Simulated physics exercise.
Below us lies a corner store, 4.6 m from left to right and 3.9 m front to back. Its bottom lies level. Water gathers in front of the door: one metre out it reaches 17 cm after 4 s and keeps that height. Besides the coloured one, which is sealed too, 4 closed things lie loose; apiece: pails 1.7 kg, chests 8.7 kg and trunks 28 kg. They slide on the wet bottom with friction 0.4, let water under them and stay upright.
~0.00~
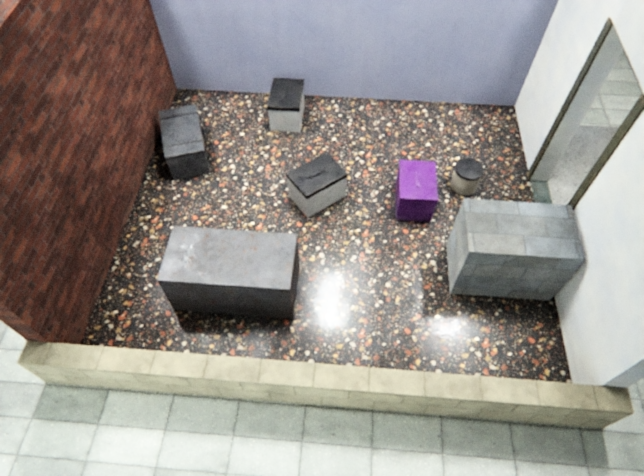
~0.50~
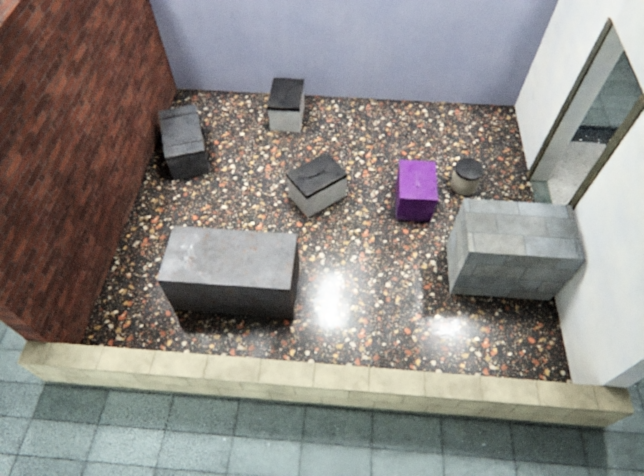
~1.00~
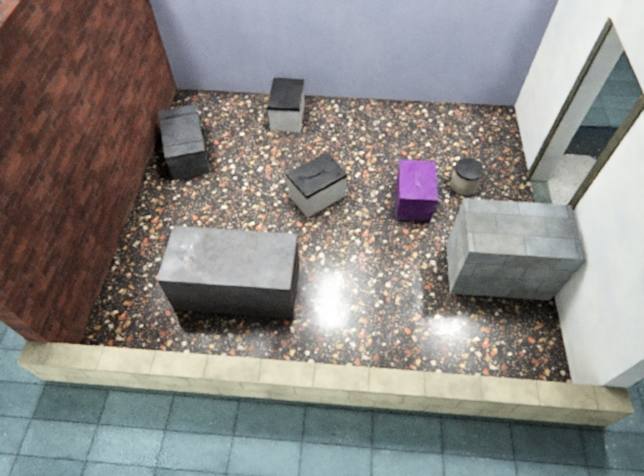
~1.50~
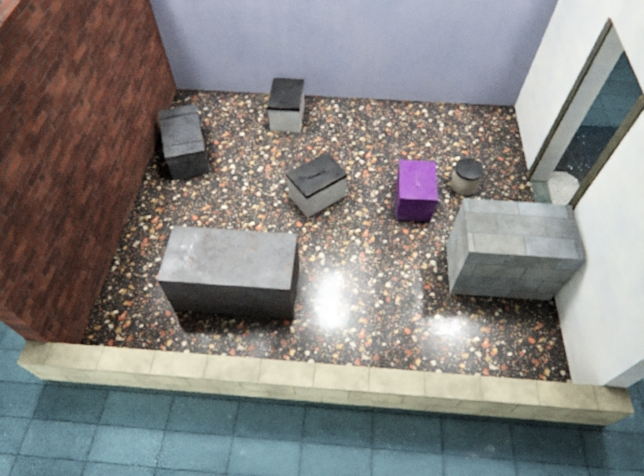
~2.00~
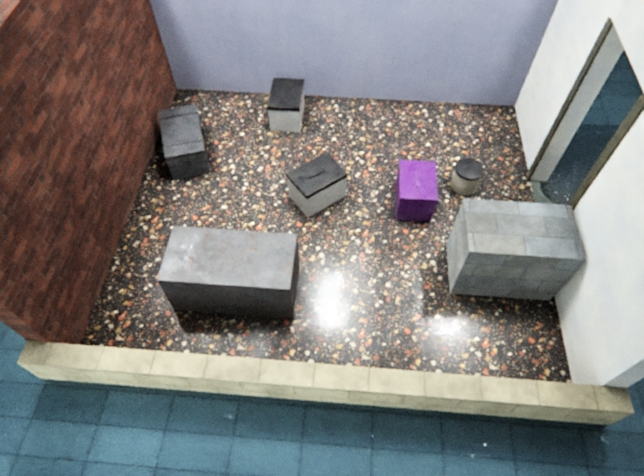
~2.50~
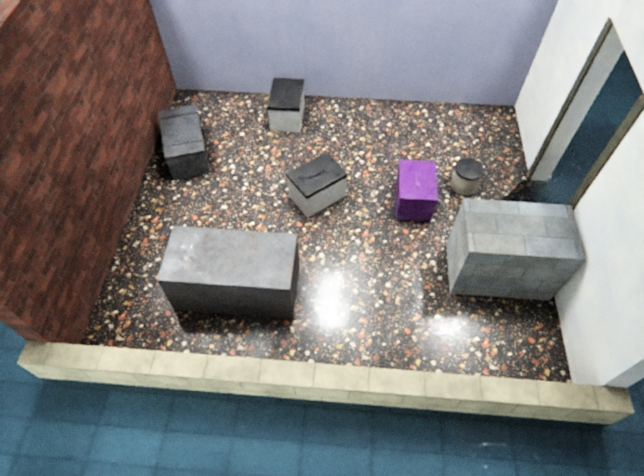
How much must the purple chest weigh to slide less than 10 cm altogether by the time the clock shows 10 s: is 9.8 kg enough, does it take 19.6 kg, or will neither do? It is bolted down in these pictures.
For it, neither weight holds it.
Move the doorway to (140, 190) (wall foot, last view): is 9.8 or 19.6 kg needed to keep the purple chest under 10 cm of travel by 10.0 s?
In that case only the higher weight holds it.
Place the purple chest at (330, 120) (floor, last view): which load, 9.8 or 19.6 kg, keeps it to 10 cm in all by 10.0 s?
It takes the larger.
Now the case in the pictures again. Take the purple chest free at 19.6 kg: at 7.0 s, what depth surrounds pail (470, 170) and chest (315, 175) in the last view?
Roughly 7 and 1 cm.
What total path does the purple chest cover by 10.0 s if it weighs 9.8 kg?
Some 200 cm in all.
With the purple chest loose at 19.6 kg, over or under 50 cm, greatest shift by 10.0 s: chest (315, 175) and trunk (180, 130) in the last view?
In turn: Less, under.
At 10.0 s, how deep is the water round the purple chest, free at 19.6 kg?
About 4 cm.
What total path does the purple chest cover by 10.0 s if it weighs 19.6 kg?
Some 60 cm in all.
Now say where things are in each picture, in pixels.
The purple chest at (418, 179), on the bottom; 0.0 m2 under water; 0 of 5 have shifted, in the first frame.
The purple chest at (418, 179) rests on the ground; 0.0 m2 under water; 0 of 5 have shifted, in the second frame.
The purple chest at (418, 179) rests on the ground; 0.0 m2 under water; 0 of 5 have shifted, in the third frame.
The purple chest at (418, 179) rests on the ground; 0.0 m2 under water; 0 of 5 have shifted, in the fourth frame.
The purple chest at (418, 179), on the bottom; water covers 0.0 m2; 0 of 5 have shifted, in the fifth frame.
The purple chest at (418, 179) rests on the ground; water covers 0.2 m2; 0 of 5 have shifted, in the sixth frame.
After 3.5 s the purple chest would be 0 cm from its start with 9.8 kg and 0 cm from its start with 19.6 kg; 2 cm of water round it then.
After 4.5 s the purple chest would be 35 cm from its start with 9.8 kg and 2 cm from its start with 19.6 kg; 5 cm of water round it then.
After 7.0 s the purple chest would be 94 cm from its start with 9.8 kg and 44 cm from its start with 19.6 kg; 4 cm of water round it then.
After 10.0 s the purple chest would be 205 cm from its start with 9.8 kg and 55 cm from its start with 19.6 kg; 4 cm of water round it then.
